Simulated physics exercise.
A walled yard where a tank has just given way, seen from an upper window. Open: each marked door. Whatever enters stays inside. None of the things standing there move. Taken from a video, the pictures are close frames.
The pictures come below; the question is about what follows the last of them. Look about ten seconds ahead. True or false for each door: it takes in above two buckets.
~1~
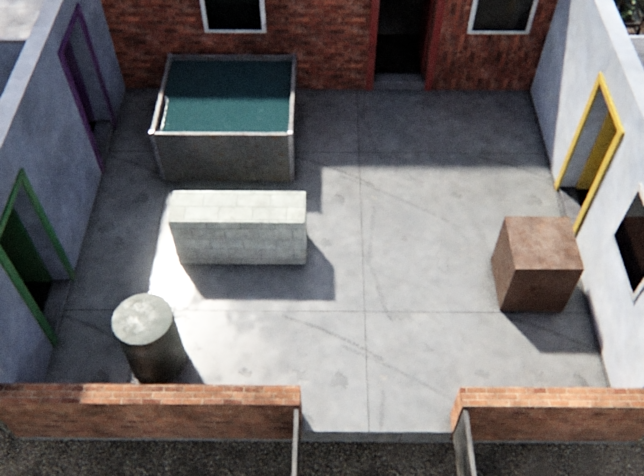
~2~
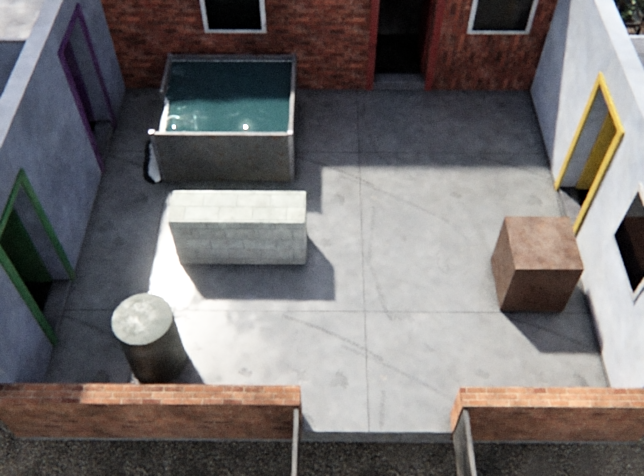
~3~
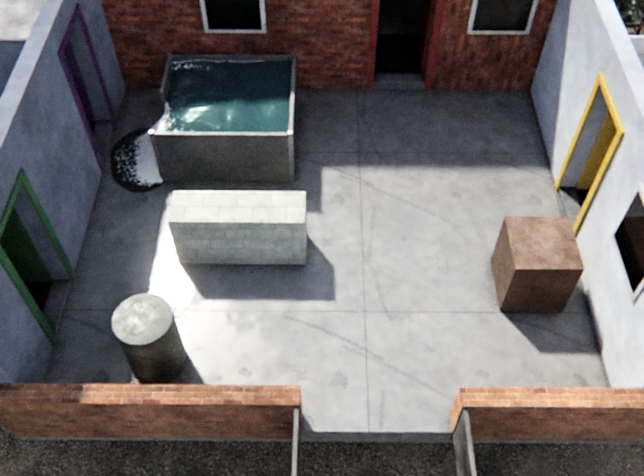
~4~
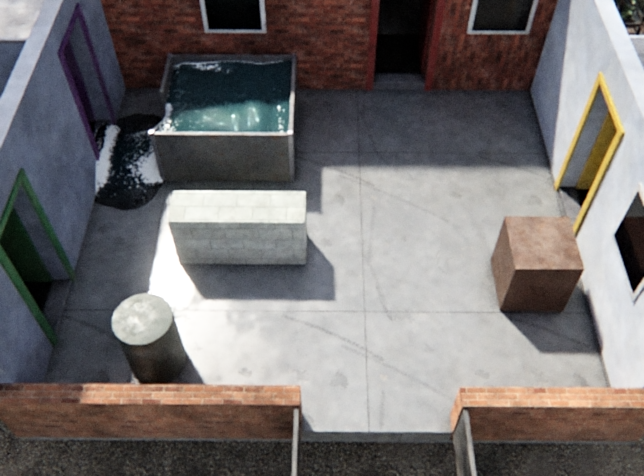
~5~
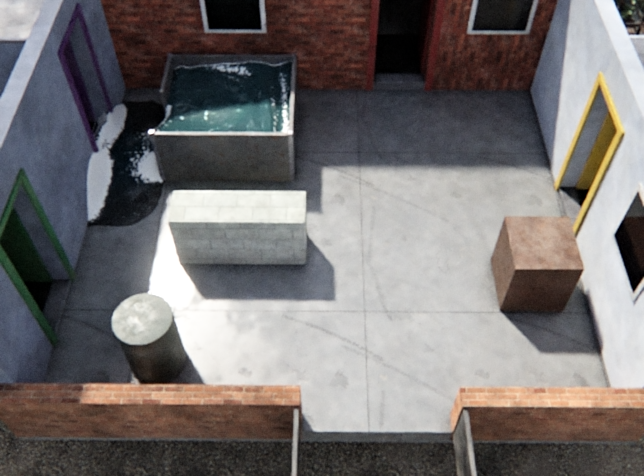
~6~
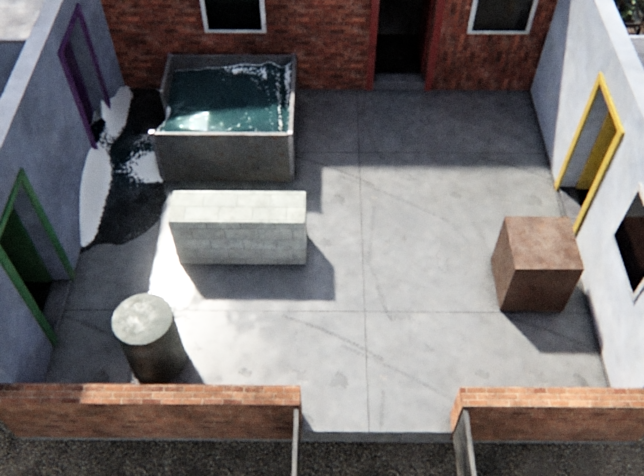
The purple door, true; the yellow door, false; the red door, false; the green door, true.
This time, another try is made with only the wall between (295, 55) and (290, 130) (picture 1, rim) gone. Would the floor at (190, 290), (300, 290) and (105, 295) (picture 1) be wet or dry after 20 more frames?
One after the other: Clear, free of water, free of water.
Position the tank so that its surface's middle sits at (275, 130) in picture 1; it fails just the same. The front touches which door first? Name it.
My answer: The purple-painted one.
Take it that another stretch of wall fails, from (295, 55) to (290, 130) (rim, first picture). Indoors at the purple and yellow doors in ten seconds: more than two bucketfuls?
My reading: The purple one holds, the yellow one goes over.
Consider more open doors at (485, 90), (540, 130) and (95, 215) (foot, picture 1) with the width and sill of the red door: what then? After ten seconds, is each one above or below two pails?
Note: Door one undershoots; door two undershoots; door three overshoots.
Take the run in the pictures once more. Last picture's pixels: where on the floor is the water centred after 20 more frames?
Centre of mass: Roughly (202, 182).
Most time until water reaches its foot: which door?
It's the one in yellow.
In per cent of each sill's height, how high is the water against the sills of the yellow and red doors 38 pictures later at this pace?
About 30 %, then 20 %.
A moment on, water covers 20 % of the floor; the purple door far over two buckets in, the yellow door not reached, the red door not reached, the green door wet at the sill, nothing in.
Next, water covers 25 % of the floor; the purple door far over two buckets in, the yellow door not reached, the red door not reached, the green door wet at the sill, nothing in.
Then, water covers 45 % of the floor; the purple door far over two buckets in, the yellow door not reached, the red door wet at the sill, nothing in, the green door wet at the sill, nothing in.
Later, water covers 75 % of the floor; the purple door far over two buckets in, the yellow door wet at the sill, nothing in, the red door wet at the sill, nothing in, the green door under two buckets in.
In the end, water covers 85 % of the floor; the purple door far over two buckets in, the yellow door wet at the sill, nothing in, the red door wet at the sill, nothing in, the green door over two buckets in.
